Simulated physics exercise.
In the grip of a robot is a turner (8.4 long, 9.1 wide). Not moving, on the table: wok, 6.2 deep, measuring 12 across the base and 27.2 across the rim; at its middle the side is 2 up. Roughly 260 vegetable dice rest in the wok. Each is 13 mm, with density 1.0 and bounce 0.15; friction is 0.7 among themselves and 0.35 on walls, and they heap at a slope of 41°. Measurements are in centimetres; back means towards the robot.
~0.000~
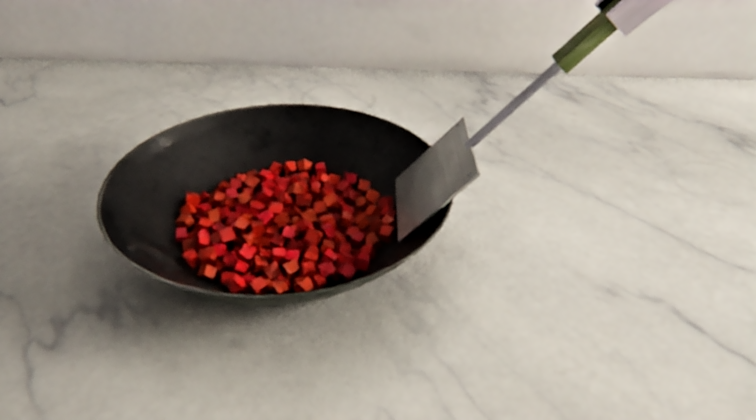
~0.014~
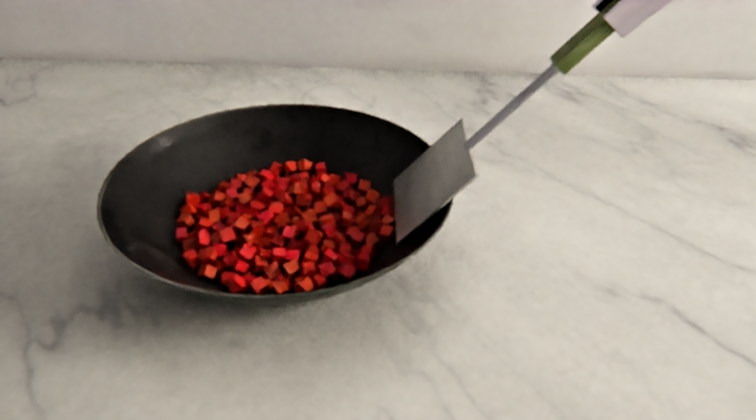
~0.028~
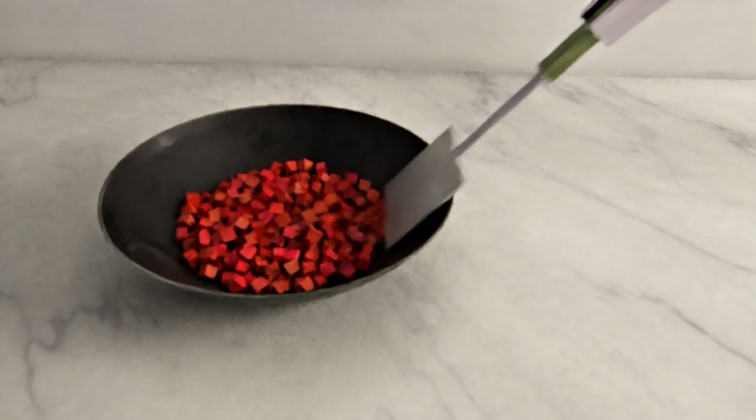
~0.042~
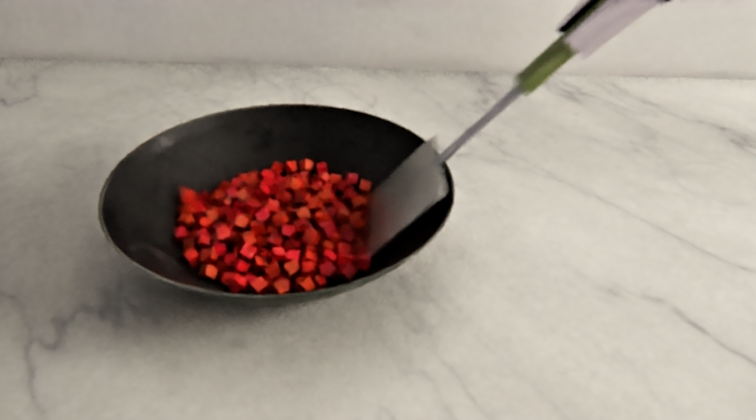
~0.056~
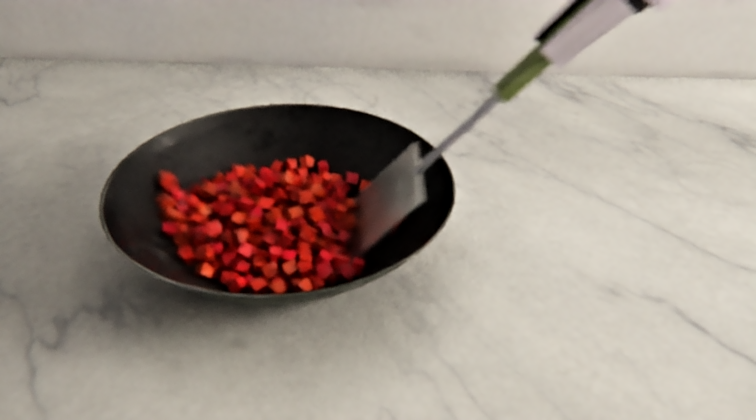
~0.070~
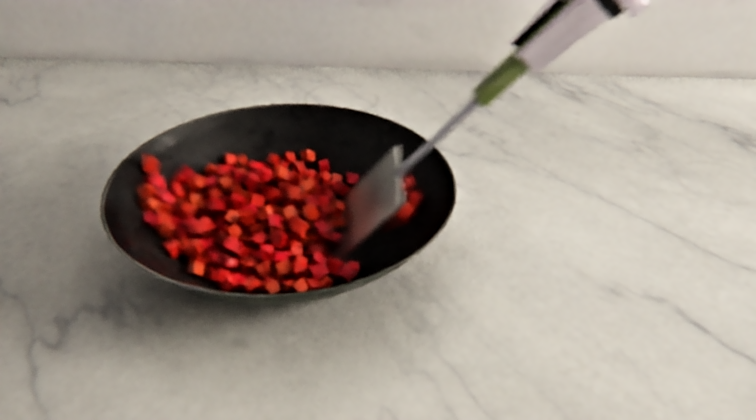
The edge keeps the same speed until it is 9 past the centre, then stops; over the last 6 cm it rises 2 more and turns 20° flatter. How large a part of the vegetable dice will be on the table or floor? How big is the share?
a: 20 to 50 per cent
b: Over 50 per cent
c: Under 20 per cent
Over 50 per cent (b).
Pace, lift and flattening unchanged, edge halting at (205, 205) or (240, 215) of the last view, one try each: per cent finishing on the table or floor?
45 % and 10 %.
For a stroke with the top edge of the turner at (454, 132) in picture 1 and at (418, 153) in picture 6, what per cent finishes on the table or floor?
Around 45 per cent finishes on the table or floor.
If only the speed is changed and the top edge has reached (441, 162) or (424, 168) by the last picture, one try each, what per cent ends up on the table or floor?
50 % and 50 %.
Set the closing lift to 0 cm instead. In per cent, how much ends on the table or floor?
You'd expect near 60 percent of it there.
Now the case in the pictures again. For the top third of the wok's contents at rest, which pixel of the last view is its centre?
It is centred near (211, 224) in the last view.
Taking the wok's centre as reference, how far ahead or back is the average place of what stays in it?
Offset forward: Around 3.5 cm.
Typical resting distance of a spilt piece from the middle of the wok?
It works out to near 34 cm.
After 0.11 s, sloping 50°, highest piece 9 above the table; 256 in the wok, 4 on the blade or in flight.
After 0.14 s, sloping 44°, highest piece 13 above the table; 241 in the wok, 19 on the blade or in flight.
After 0.36 s, sloping 30°, highest piece 11 above the table; 94 in the wok, 34 on the table or floor, 132 on the blade or in flight.
After 1.41 s, sloping 30°, highest piece 7 above the table; 166 on the table or floor, 94 in the wok.
In the end, 166 on the table or floor, 94 in the wok. That is 64 % on the table or floor.
